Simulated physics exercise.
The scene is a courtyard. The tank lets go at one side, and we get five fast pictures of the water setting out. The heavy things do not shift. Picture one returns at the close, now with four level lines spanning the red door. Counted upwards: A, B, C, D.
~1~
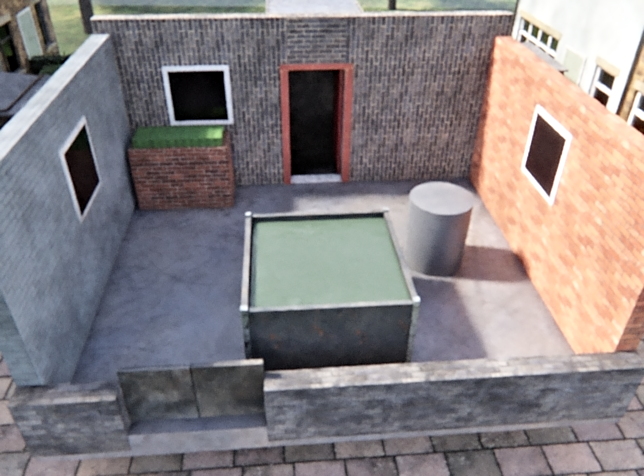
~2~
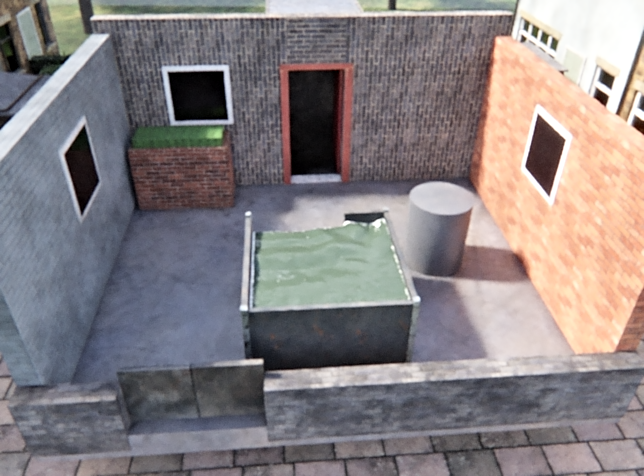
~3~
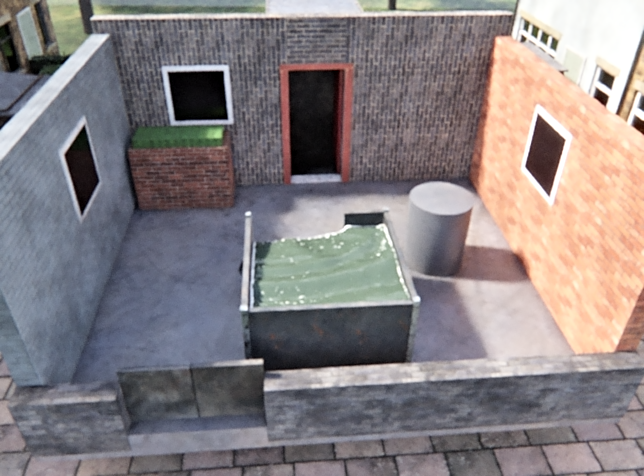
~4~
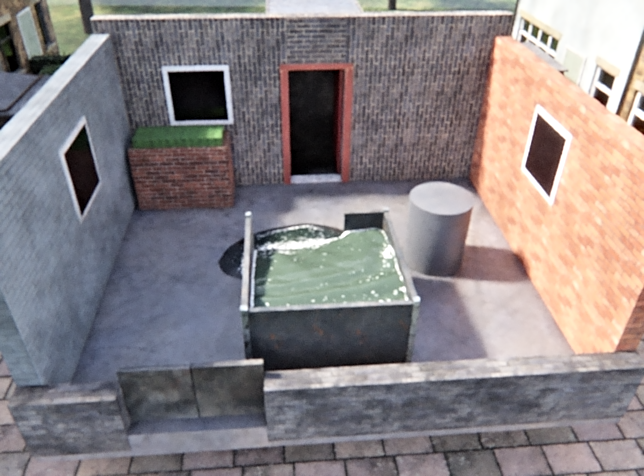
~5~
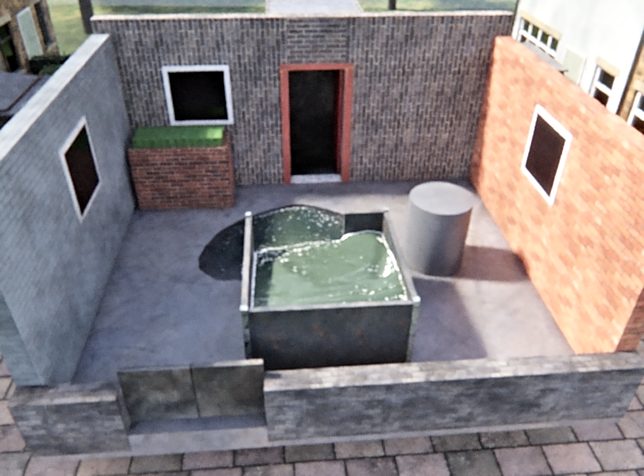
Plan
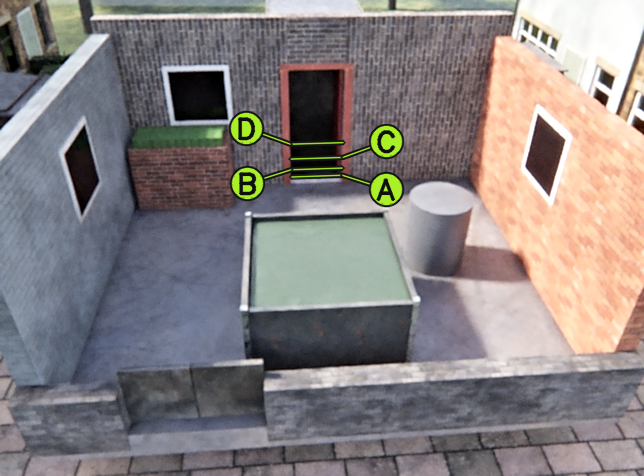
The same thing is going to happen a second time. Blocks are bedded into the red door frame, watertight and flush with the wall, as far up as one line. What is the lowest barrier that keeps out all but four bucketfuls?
Go for C.
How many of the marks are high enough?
Two of them.
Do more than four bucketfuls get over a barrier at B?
Yes, it does.
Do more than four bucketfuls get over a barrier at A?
Yes, it does.
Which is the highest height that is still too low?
B it is.
In lime, A at (316, 176); B at (316, 168); C at (316, 158); D at (316, 143); from the bottom up A, B, C, D.
If A is chosen, dozens of bucketfuls pour in.
If B is chosen, about 11 bucketfuls get in.
If C is chosen, a splash gets over, under a bucket.
If D is chosen, nothing gets over.
